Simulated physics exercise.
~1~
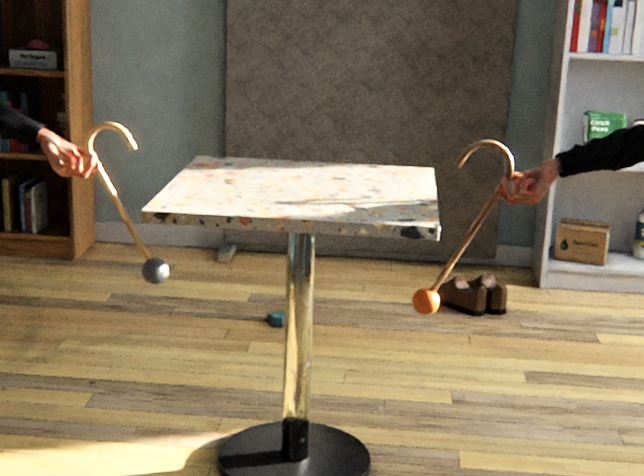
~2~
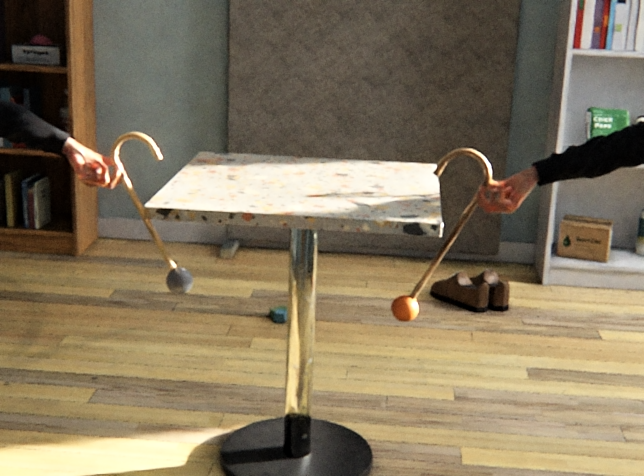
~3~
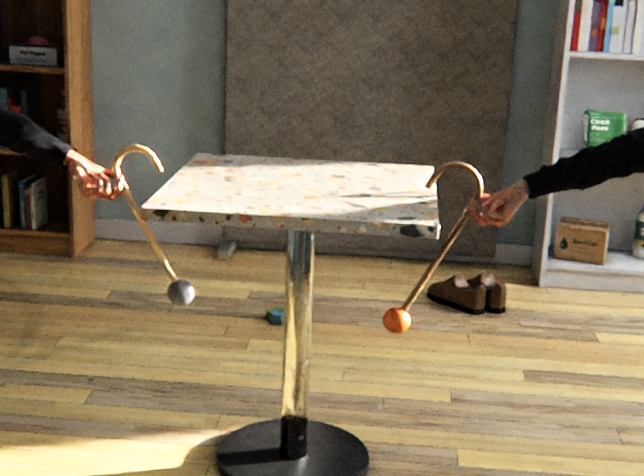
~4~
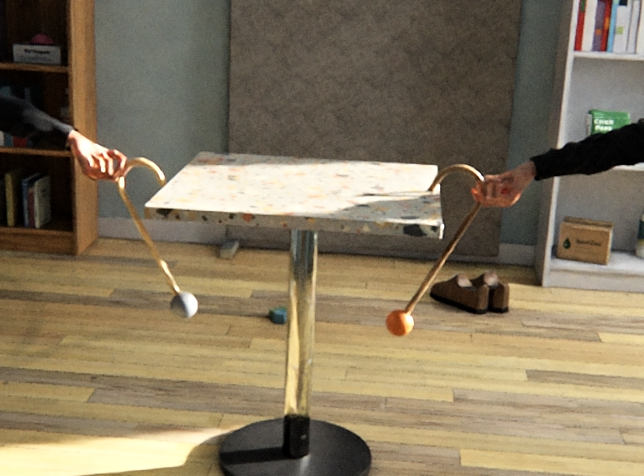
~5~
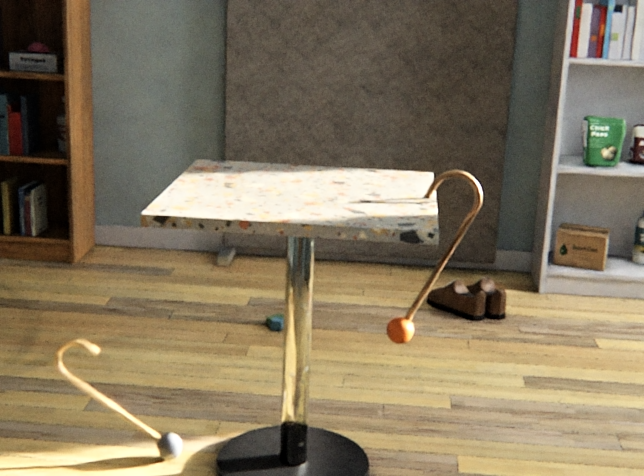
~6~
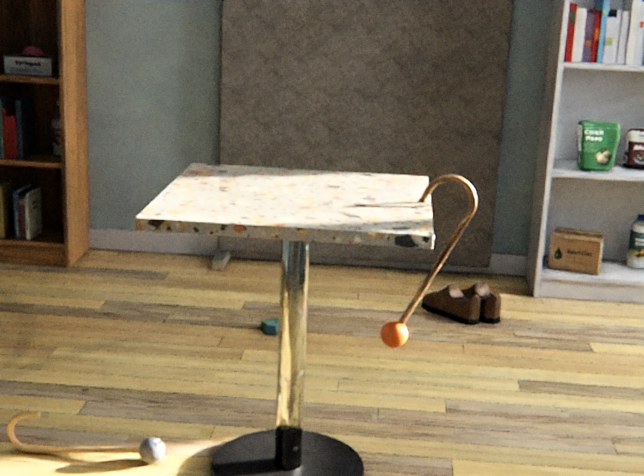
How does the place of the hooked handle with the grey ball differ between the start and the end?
At the start it is held up in a hand to the left of the table top, and at the end it lies on the floor to the left of the table's round black base.
Two hooked handles, one tipped with a grey ball and one with an orange ball, are carried by hands towards opposite edges of a speckled table, seen from the front and slightly above in a room with a wooden floor and bookshelves. The left hand brings the grey one right and down to the left edge, while the right hand moves the orange one left and down to the right edge. Both hands let go and withdraw. The grey one slips off, tips over and ends lying on the floor, while the orange one stays hanging from the table.
